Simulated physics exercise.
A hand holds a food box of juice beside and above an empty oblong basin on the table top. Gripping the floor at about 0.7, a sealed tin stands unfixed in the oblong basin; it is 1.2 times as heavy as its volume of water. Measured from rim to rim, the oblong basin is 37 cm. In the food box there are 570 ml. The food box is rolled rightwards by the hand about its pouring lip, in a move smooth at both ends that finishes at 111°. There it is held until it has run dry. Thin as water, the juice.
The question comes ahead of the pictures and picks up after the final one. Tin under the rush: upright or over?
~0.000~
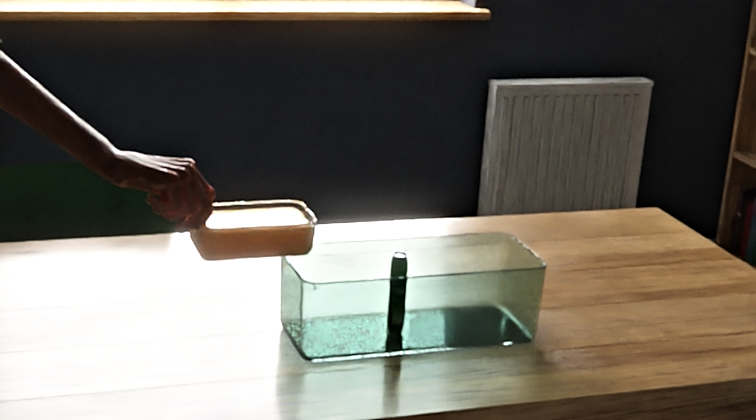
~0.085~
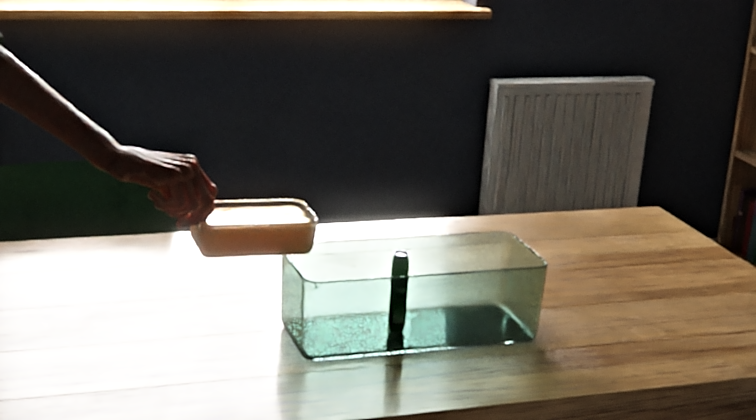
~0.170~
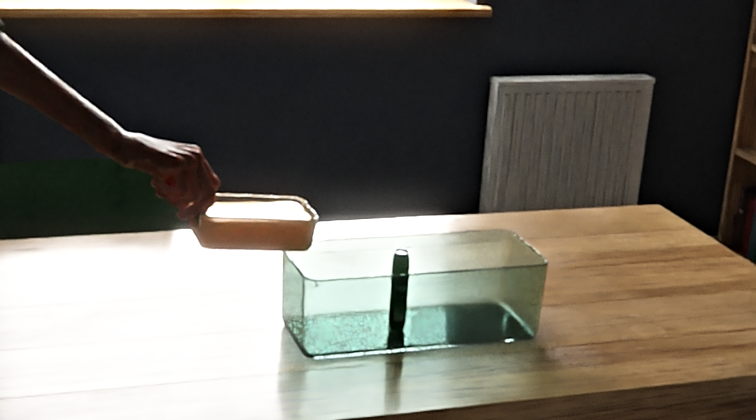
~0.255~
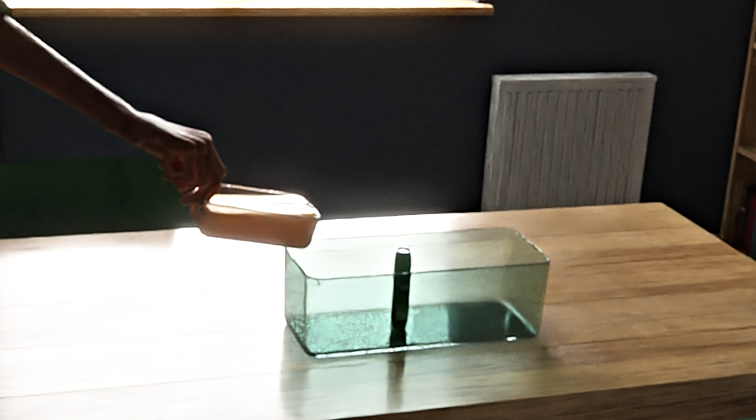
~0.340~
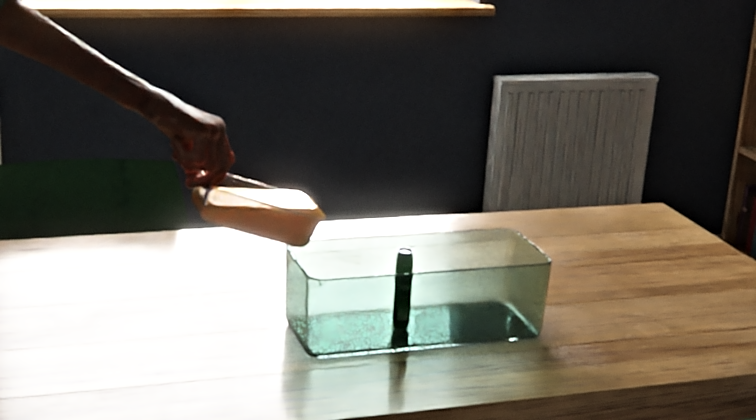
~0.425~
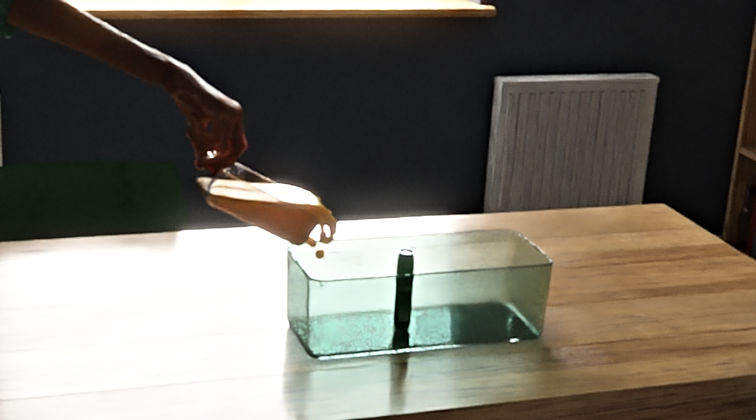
Upright.
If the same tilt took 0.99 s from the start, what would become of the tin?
So the tin will hold steady.
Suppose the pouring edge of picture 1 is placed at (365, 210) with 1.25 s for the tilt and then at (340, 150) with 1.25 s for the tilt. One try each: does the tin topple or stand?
Try 1: Still standing; try 2: Still standing.
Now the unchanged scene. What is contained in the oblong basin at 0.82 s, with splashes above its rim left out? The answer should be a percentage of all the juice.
At that time the basin holds about 74 per cent of the liquid.
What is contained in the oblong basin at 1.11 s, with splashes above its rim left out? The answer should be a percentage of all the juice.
I reckon close to 96 per cent.
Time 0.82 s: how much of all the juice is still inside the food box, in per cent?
At that time about 9 in a hundred parts are still held.
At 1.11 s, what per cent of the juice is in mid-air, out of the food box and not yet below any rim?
Something like 3 per cent of the total.
Then, 0.82 s in, the tilt is 82° and 9 per cent is still to pour; the tin stands where it began.
Then, 1.11 s in, the tilt is 108° and 0 per cent is still to pour; the tin stands where it began.
Then, 1.42 s in, the tilt is 111° and 0 per cent is still to pour; the tin stands where it began.
Then, 1.75 s in, the tilt is 111° and 0 per cent is still to pour; the tin stands where it began.
Finally, the tin stands where it began.
